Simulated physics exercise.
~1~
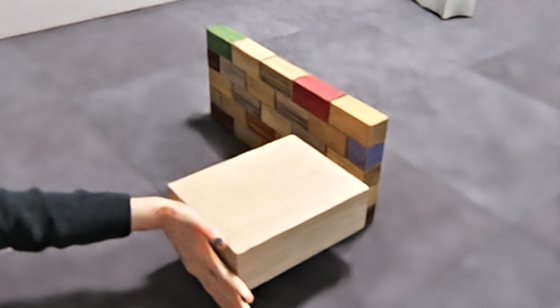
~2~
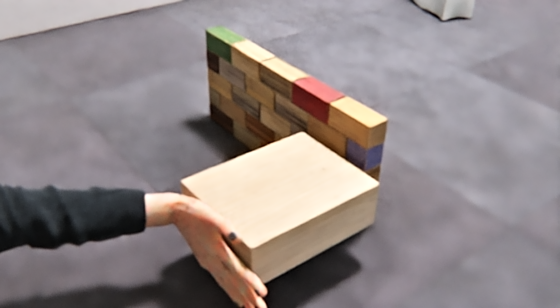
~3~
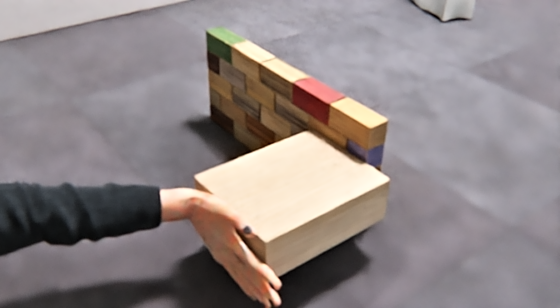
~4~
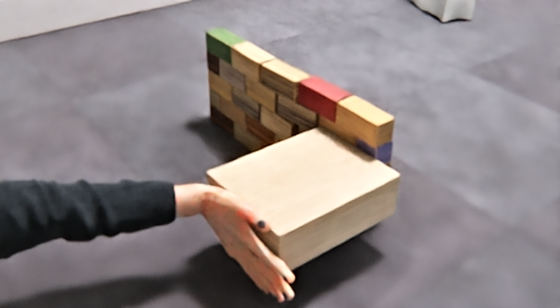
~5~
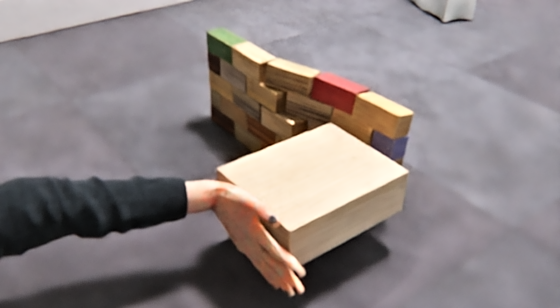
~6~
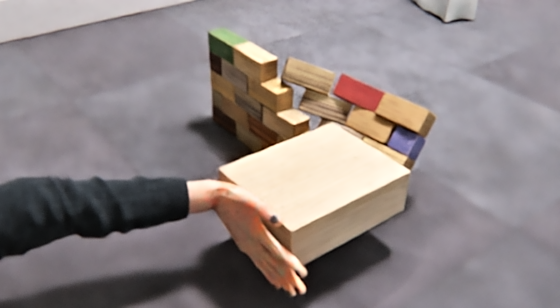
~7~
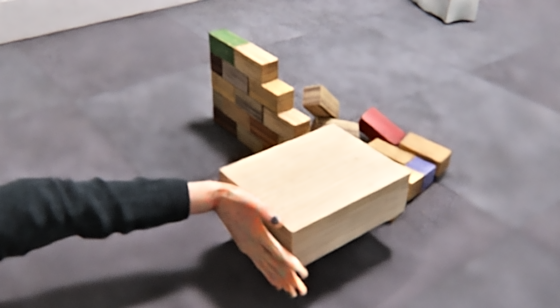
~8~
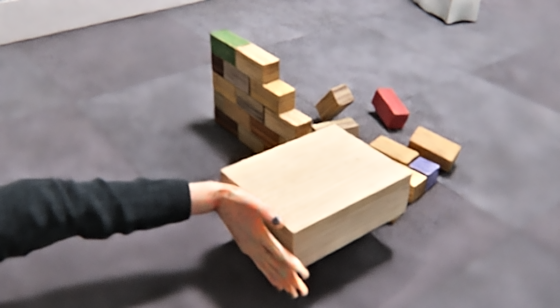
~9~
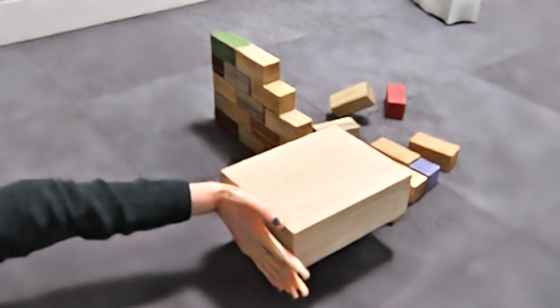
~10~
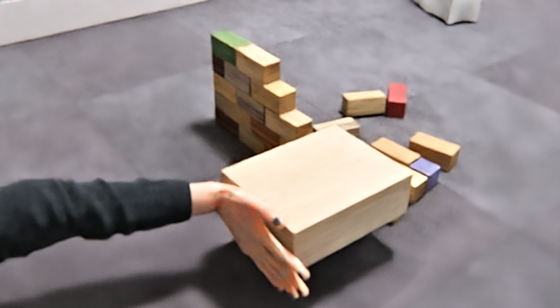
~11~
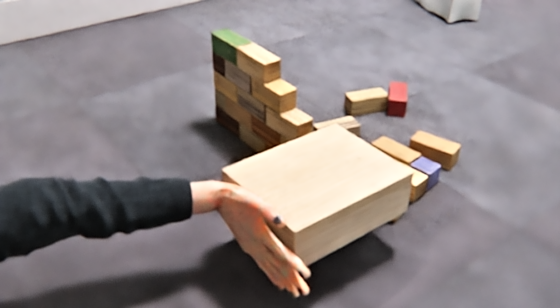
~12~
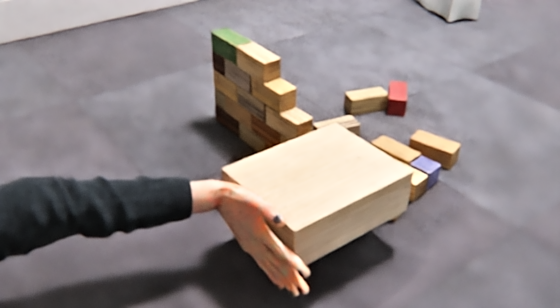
A hand in a dark sleeve reaches in from the left, holding a long pale wooden block against a low wall of toy blocks on a grey floor, seen from above at an angle. The wall is mostly tan and brown, with a green block at its far left top, a red one toward the right and a blue one at the right end. The hand slides the long block rightward, and the wall's right part bulges, tilts and breaks away. Its blocks tumble behind and to the right, the red one rolling over, while the hand stops. The left part still stands in steps with green on top, and the fallen blocks lie scattered on the floor.
